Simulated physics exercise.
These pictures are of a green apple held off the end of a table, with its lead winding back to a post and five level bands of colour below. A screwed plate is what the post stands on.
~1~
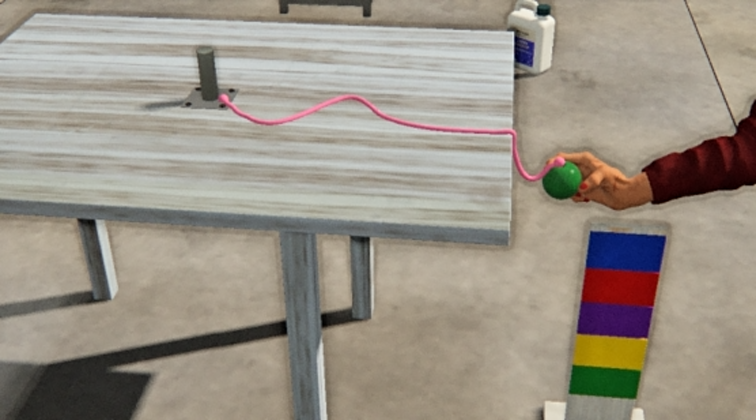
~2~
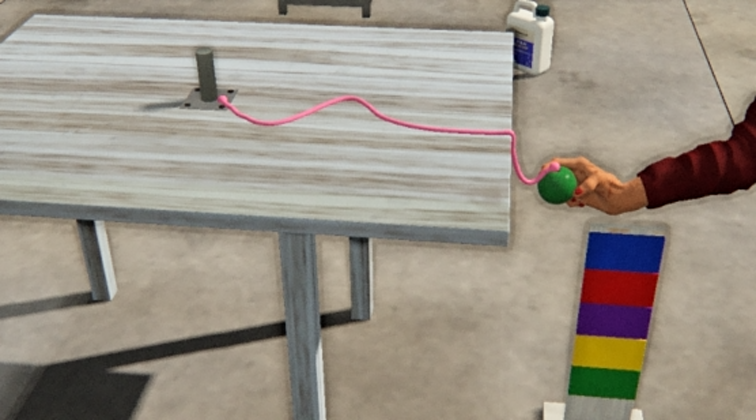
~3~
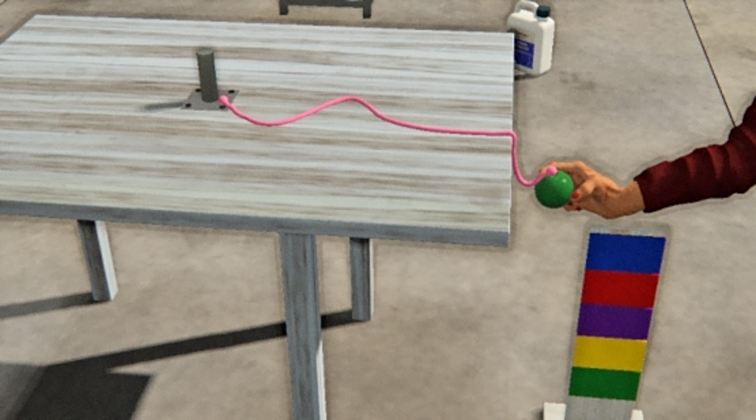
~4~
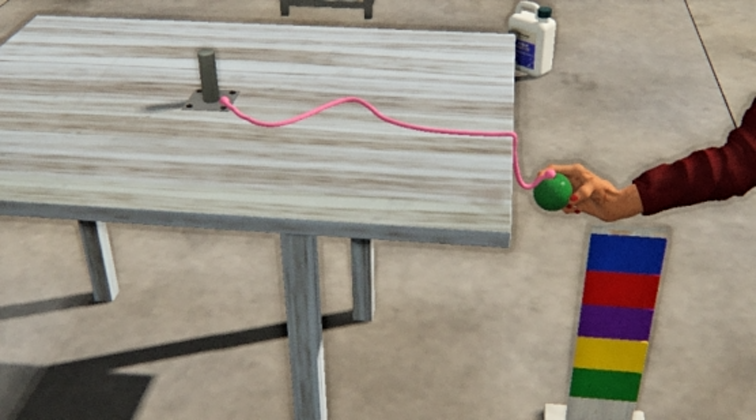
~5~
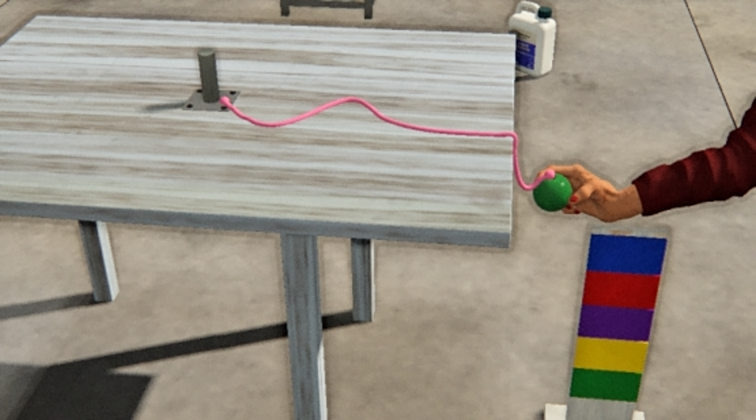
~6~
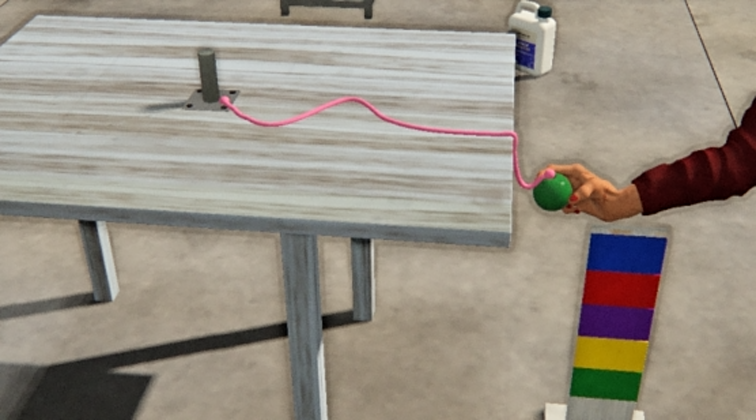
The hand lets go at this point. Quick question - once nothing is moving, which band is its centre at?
The red band, I would say.
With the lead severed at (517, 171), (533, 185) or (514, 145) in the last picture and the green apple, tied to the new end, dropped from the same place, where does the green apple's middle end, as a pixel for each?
Roughly (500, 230), (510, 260), (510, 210).
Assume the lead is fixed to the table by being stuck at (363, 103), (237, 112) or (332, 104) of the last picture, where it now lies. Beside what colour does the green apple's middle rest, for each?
For the first place it's blue, for the second red, and for the third blue.
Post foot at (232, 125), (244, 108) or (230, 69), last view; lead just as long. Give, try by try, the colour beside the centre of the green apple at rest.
First try: Purple; second try: Purple; third try: Red.
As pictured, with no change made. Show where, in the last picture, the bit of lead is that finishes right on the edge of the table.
At (440, 131).
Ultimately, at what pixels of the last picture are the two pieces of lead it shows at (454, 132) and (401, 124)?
Roughly (513, 138) for the first and (471, 120) for the second.
Early on, apple near (532, 277); level with red.
Midway, apple near (473, 263); level with red.
Near the end, apple near (501, 277); level with red.
Finally, apple near (510, 278); level with red. At red.
